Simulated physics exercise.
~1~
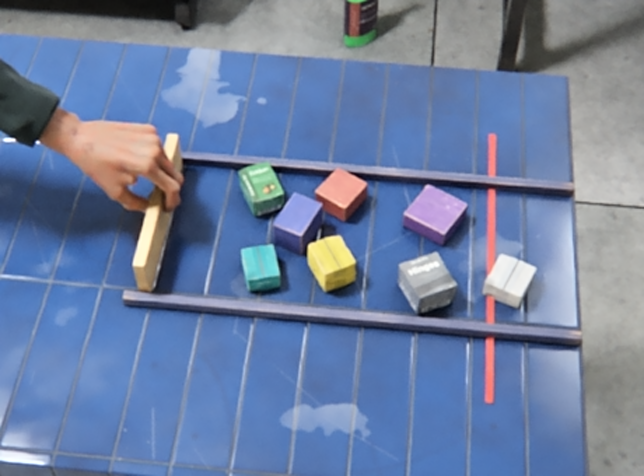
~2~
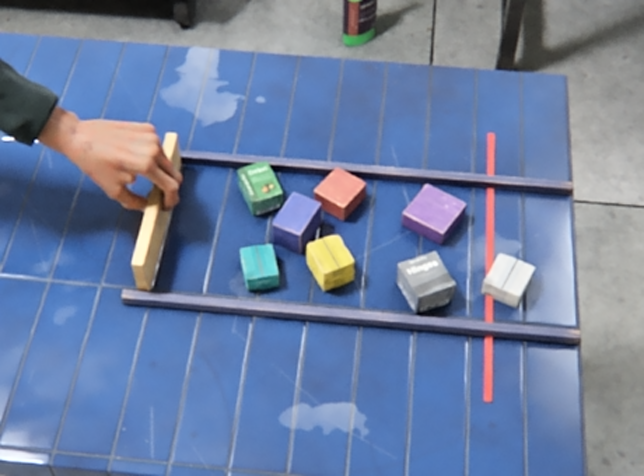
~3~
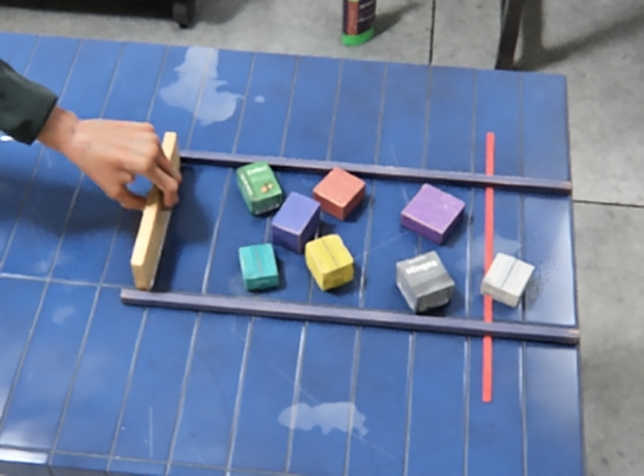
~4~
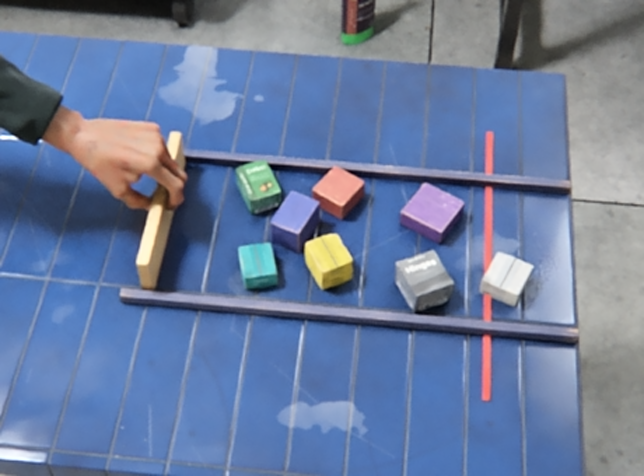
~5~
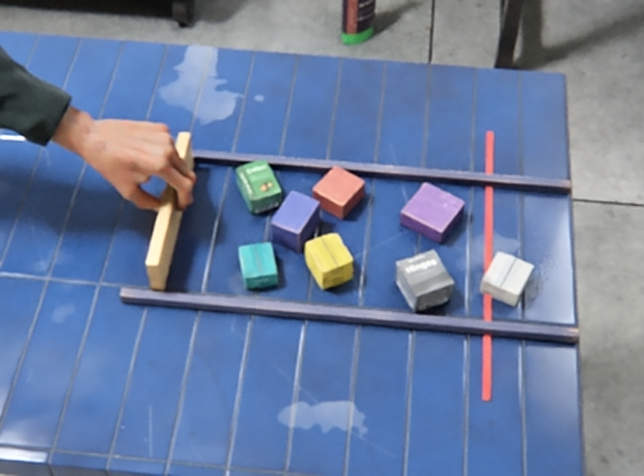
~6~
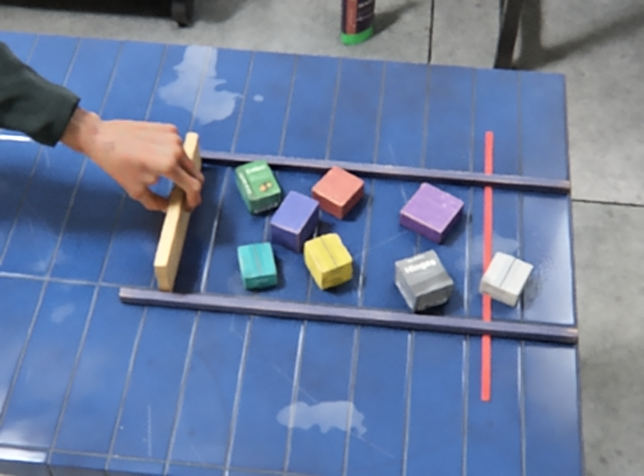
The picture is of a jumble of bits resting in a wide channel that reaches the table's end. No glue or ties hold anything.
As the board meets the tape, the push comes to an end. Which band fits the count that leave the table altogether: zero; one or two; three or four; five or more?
I expect the edge to claim a single one or a pair.
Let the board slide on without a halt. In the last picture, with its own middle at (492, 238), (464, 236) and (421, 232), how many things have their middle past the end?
2; 1; 0.
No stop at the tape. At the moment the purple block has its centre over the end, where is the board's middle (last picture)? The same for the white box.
When the purple block crosses, the middle is near (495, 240); when the white box crosses, near (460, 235).
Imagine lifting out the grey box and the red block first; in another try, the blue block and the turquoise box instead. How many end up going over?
The answer is 0 and then 1.
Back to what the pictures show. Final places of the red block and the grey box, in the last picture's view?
Final spots - red block (542, 201), grey box (579, 307).
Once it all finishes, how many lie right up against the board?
3 of them.
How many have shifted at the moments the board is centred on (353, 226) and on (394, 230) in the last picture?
The count is 7 at the first point and 8 at the second.
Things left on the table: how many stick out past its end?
That'd be 2.
Early on, none off yet; white box at rest near (506, 279); purple block at rest near (432, 213); grey box at rest near (423, 281).
A while later, none off yet; white box at rest near (506, 279); purple block travelled about its own width near (461, 218); grey box travelled about its own width near (451, 289).
Further along, none off yet; white box travelled about its own width near (566, 276); purple block travelled well along near (523, 235); grey box travelled well along near (533, 301).
Finally, the number that fall off is one or two; lost, white box.
